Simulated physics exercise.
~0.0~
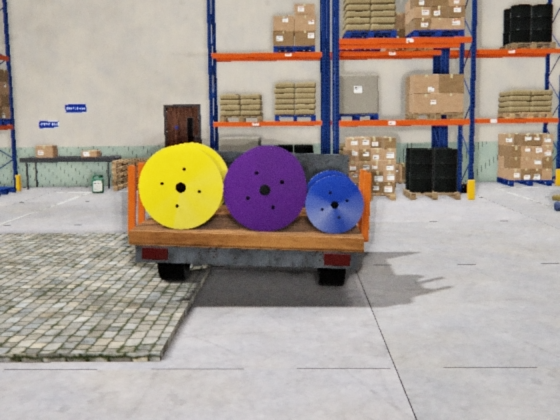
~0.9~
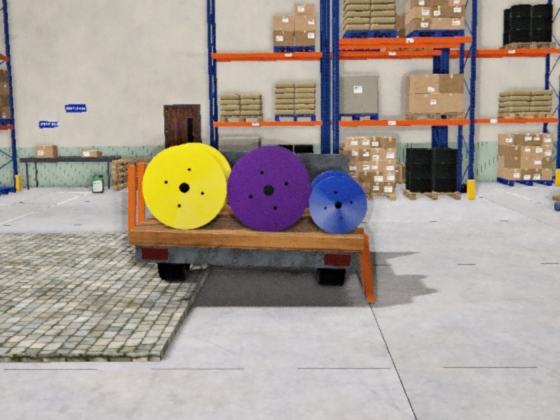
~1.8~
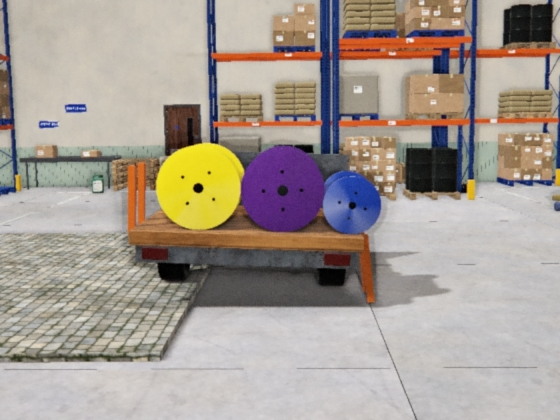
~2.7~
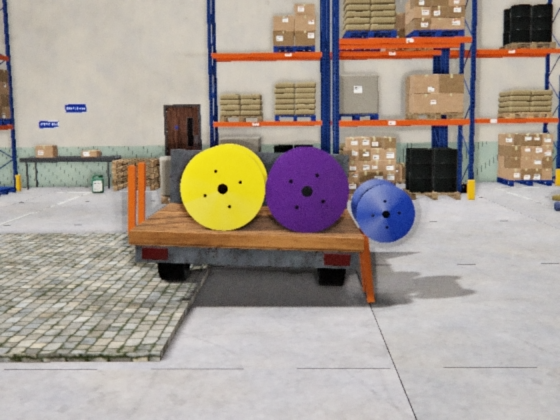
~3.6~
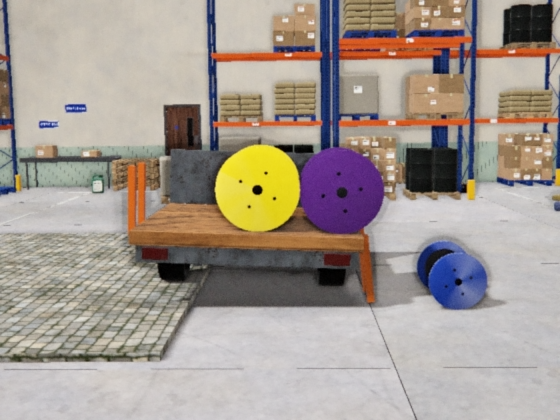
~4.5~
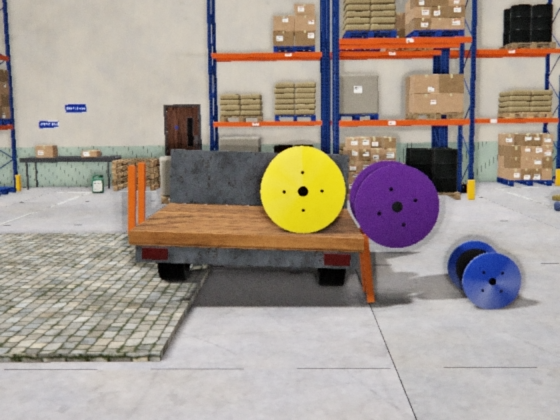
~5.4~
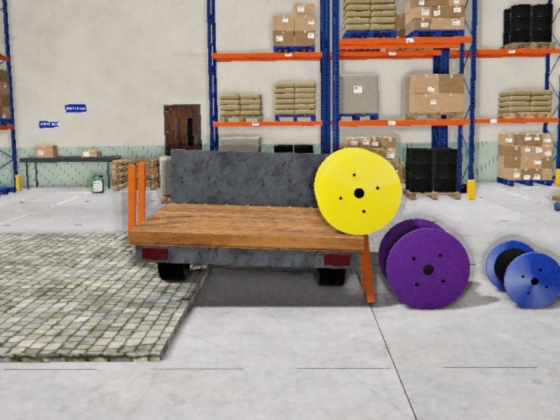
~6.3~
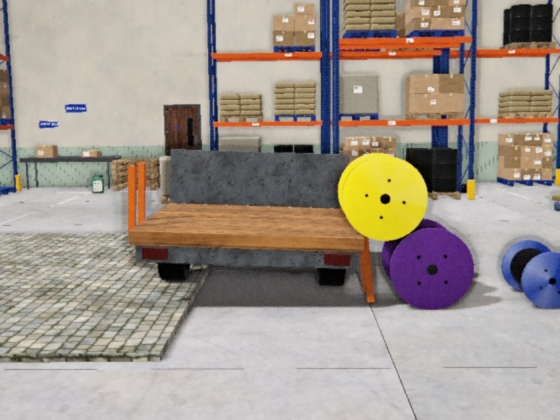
The clip shows yellow, purple and blue reels on a low trailer in a warehouse. The right-hand posts swing down, the reels roll right, and blue then purple drop to the floor, leaving yellow tipping off the deck edge just above purple as blue rolls farther right.
